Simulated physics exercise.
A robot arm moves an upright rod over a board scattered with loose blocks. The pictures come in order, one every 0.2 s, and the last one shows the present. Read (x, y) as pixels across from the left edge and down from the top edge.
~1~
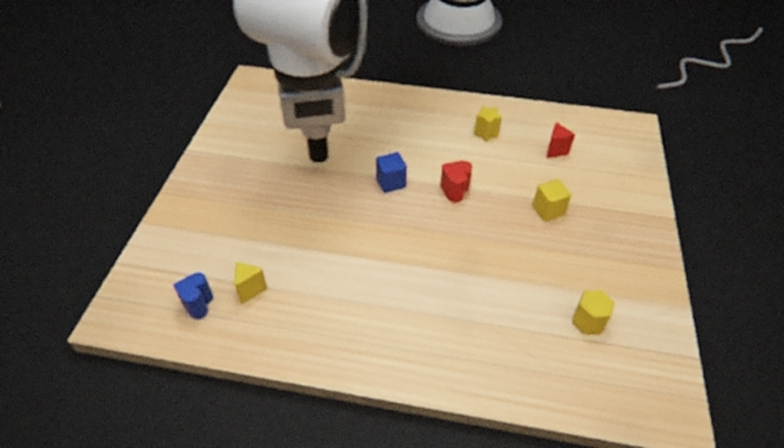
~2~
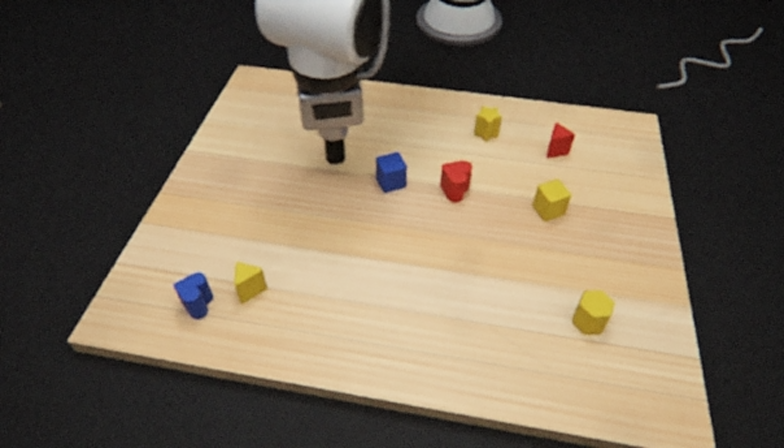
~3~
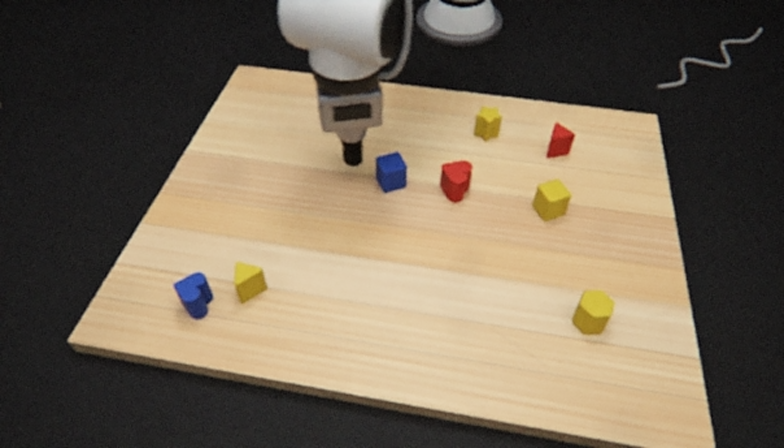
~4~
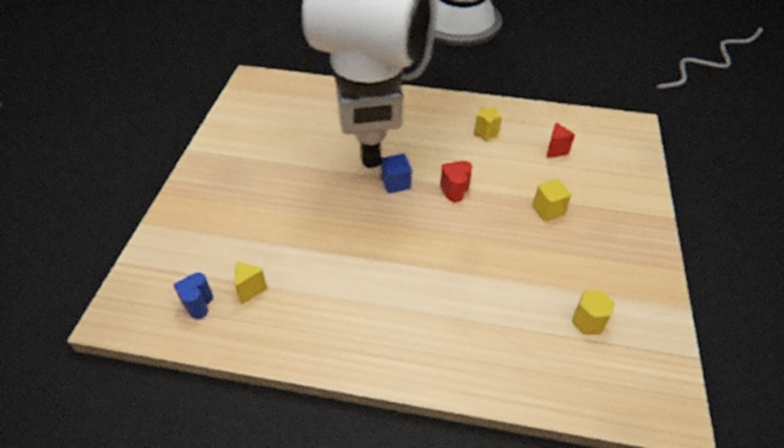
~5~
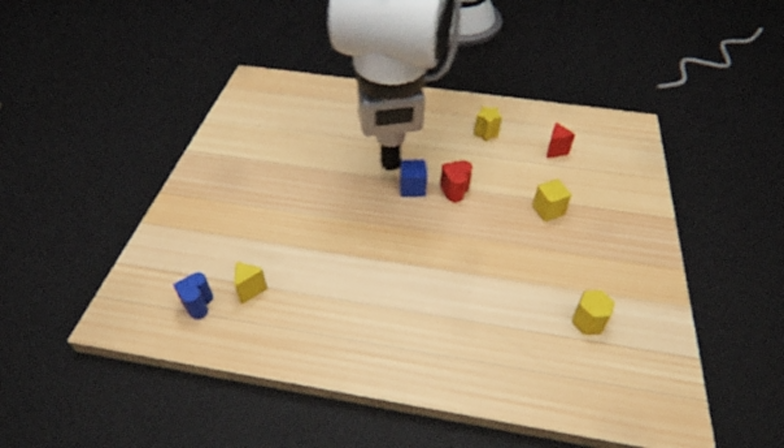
A white and grey robot arm reaches down from the top of a pale wooden board, seen from above at an angle by a still camera against a black surface. Blue, red and yellow blocks lie scattered, with a blue cube left of a red heart-shaped block near the upper middle. The arm's dark rod slides steadily right, meets the cube and pushes it a short way towards the red block.
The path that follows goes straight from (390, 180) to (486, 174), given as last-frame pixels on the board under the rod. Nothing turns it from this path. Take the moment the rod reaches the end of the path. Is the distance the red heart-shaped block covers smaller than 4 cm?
Answer: Yes.
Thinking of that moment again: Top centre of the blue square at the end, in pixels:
The centre of its top will be at (436, 174).
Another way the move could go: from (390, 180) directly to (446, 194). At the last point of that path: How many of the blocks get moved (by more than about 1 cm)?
My guess is two.
The first path, step by step. One third of the way, rod at (424, 163); blue square at (433, 172), turned 70° clockwise.
Two thirds of the way, rod at (457, 161); blue square at (436, 174), turned 85° clockwise; red heart-shaped block at (463, 171).
At the end, rod at (489, 159); blue square at (436, 174), turned 85° clockwise; red heart-shaped block at (464, 171); yellow star-shaped block not moved.
